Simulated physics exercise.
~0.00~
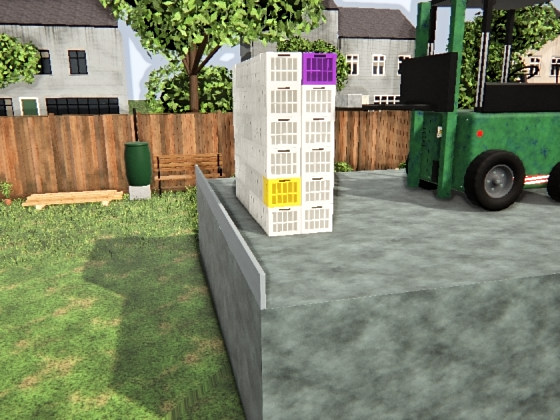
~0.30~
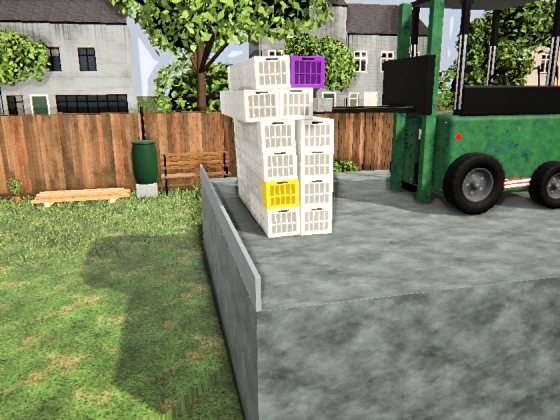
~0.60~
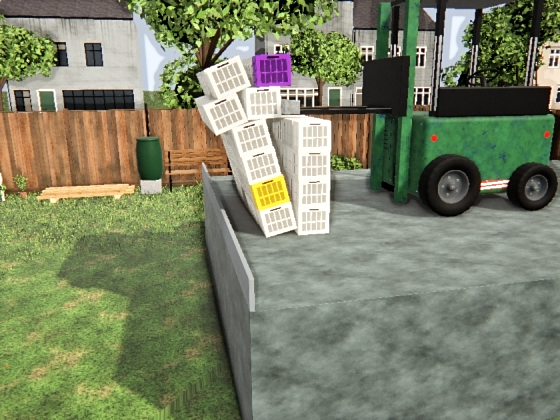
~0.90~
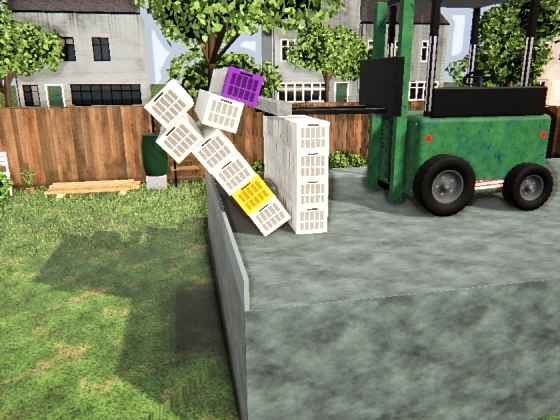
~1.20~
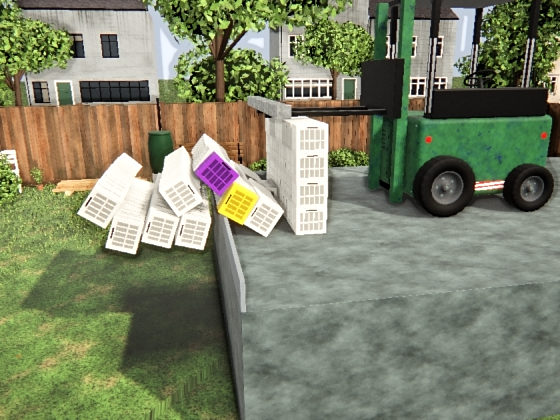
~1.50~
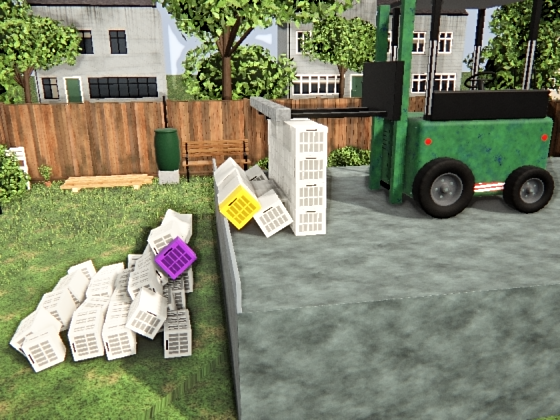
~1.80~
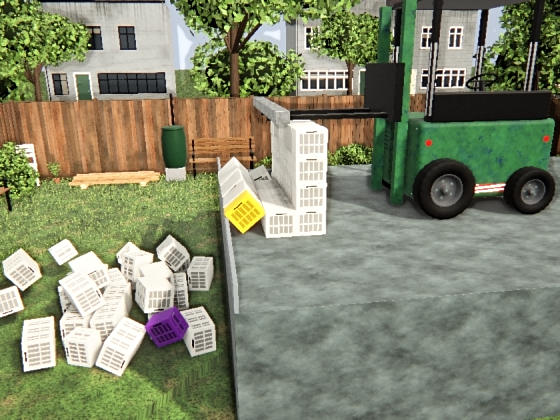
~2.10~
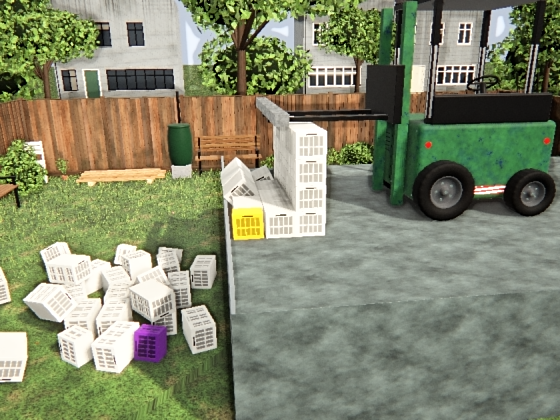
The clip shows a green lift truck pushing a beam leftward into a stack of white crates on a raised platform, toppling many onto the grass below, where the purple crate lands among them, while the yellow crate stays on the platform beside the crates still stacked.
